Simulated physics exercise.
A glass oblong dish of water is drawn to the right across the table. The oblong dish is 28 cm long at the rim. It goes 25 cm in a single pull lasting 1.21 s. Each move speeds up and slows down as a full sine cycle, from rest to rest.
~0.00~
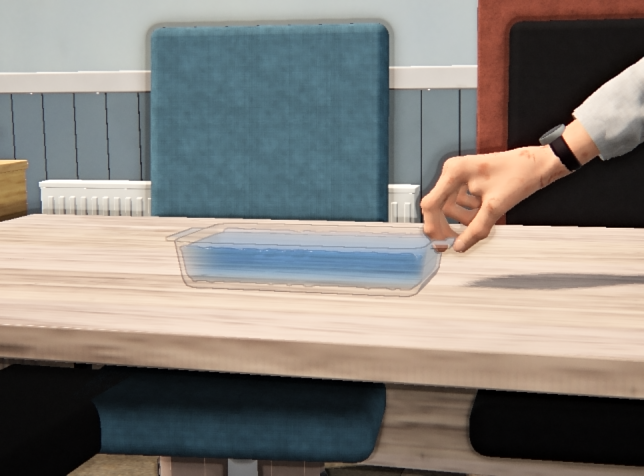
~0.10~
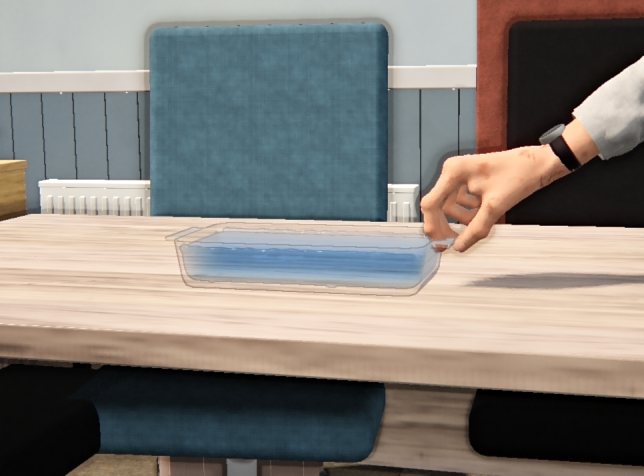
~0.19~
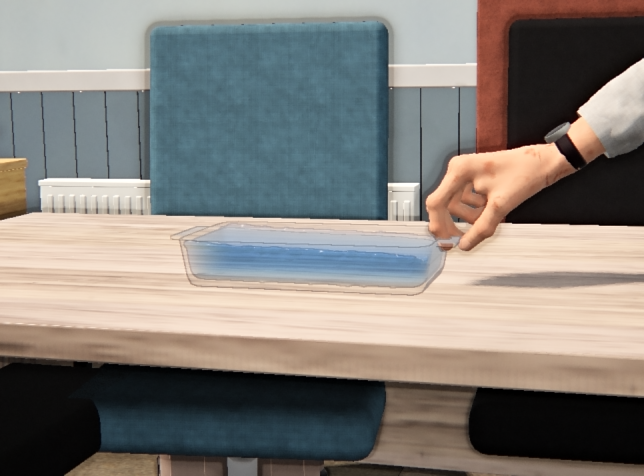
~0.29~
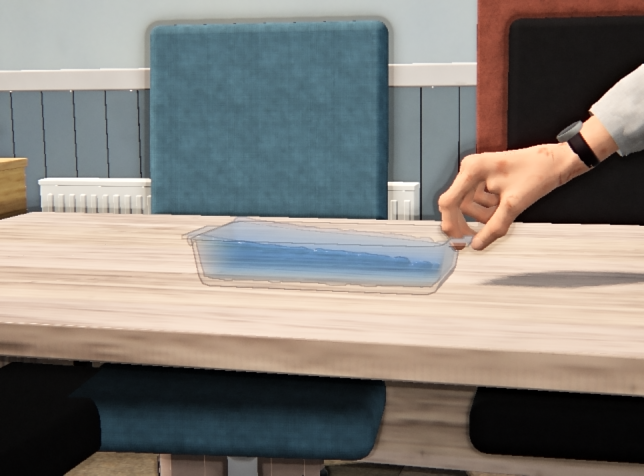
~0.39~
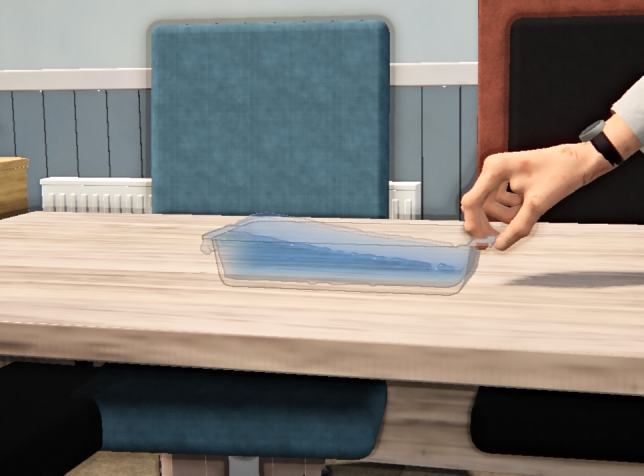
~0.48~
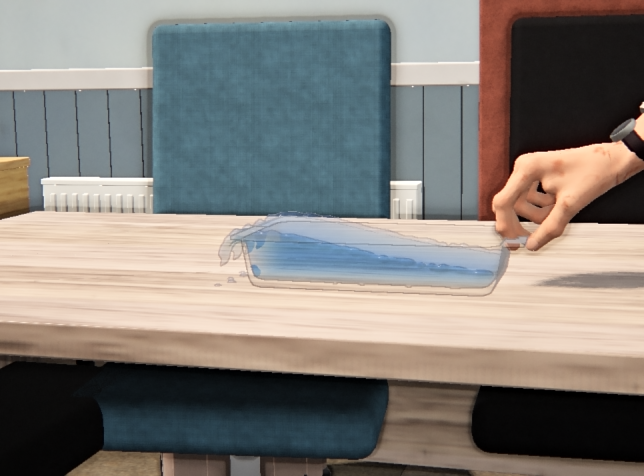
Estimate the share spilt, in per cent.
Close to 22 per cent.
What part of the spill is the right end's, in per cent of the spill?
Some 60 per cent.
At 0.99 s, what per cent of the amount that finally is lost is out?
Some 60 per cent.
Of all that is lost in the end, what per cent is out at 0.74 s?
Near 20 in a hundred.
By 0.74 s it has gone 18 cm; 6 per cent is out over the left end and 0 over the right.
By 0.99 s it has gone 24 cm; 6 per cent is out over the left end and 7 over the right.
By 1.25 s it has gone 25 cm; 6 per cent is out over the left end and 13 over the right.
By 1.50 s it has gone 25 cm; 8 per cent is out over the left end and 13 over the right.
At rest 22 per cent is out in all, 8 of it over the left end.
